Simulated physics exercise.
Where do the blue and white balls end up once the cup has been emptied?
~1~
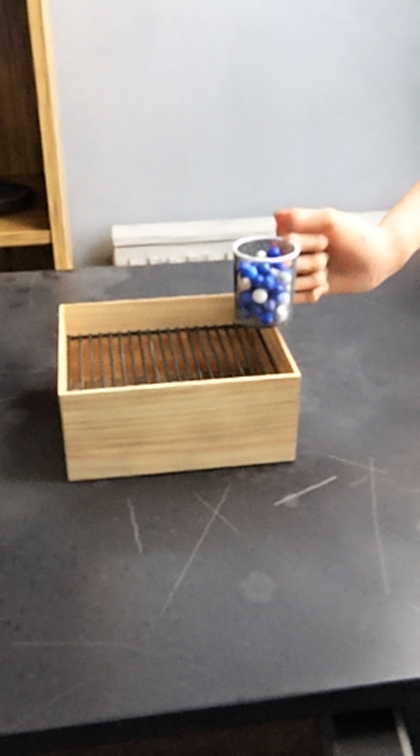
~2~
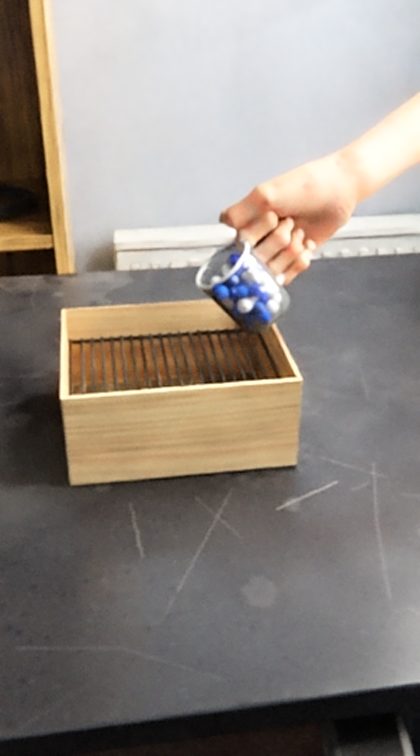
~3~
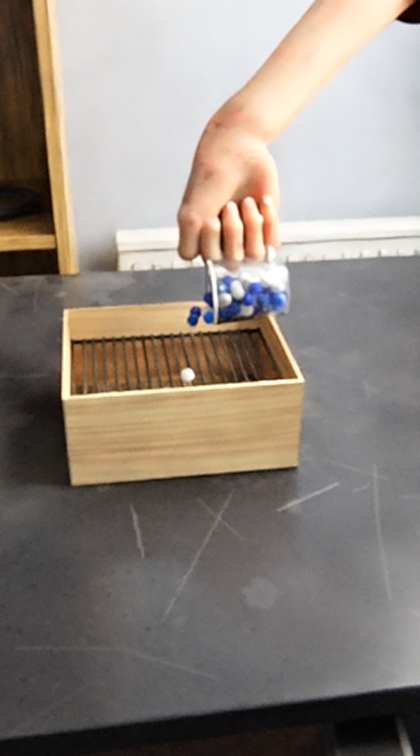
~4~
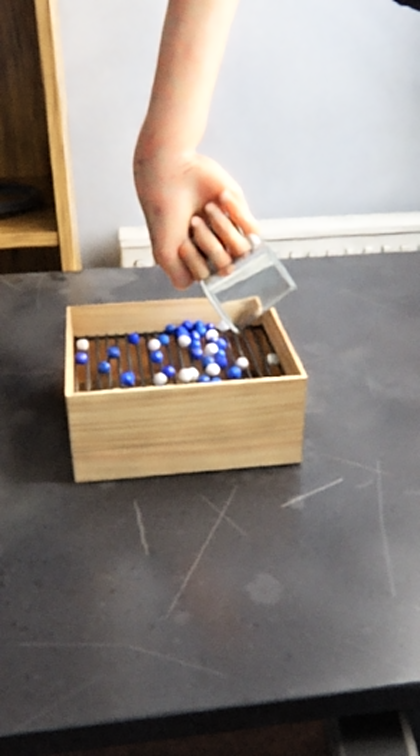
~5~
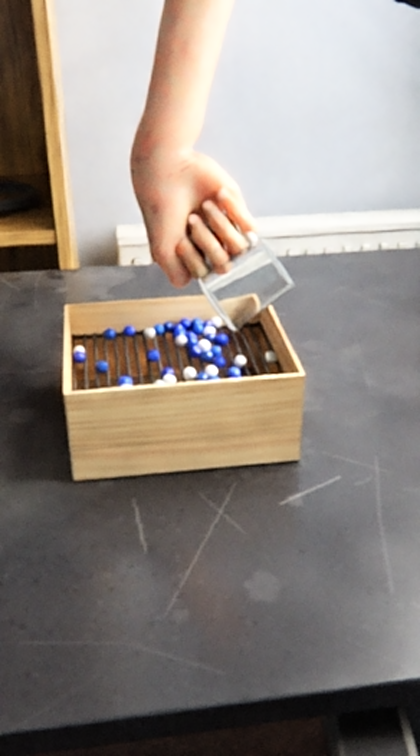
Both the blue and the white balls end up lying on top of the wire rack. Neither colour drops through.
Over a wooden box, a hand tips a cup and blue and white balls settle on the rack.
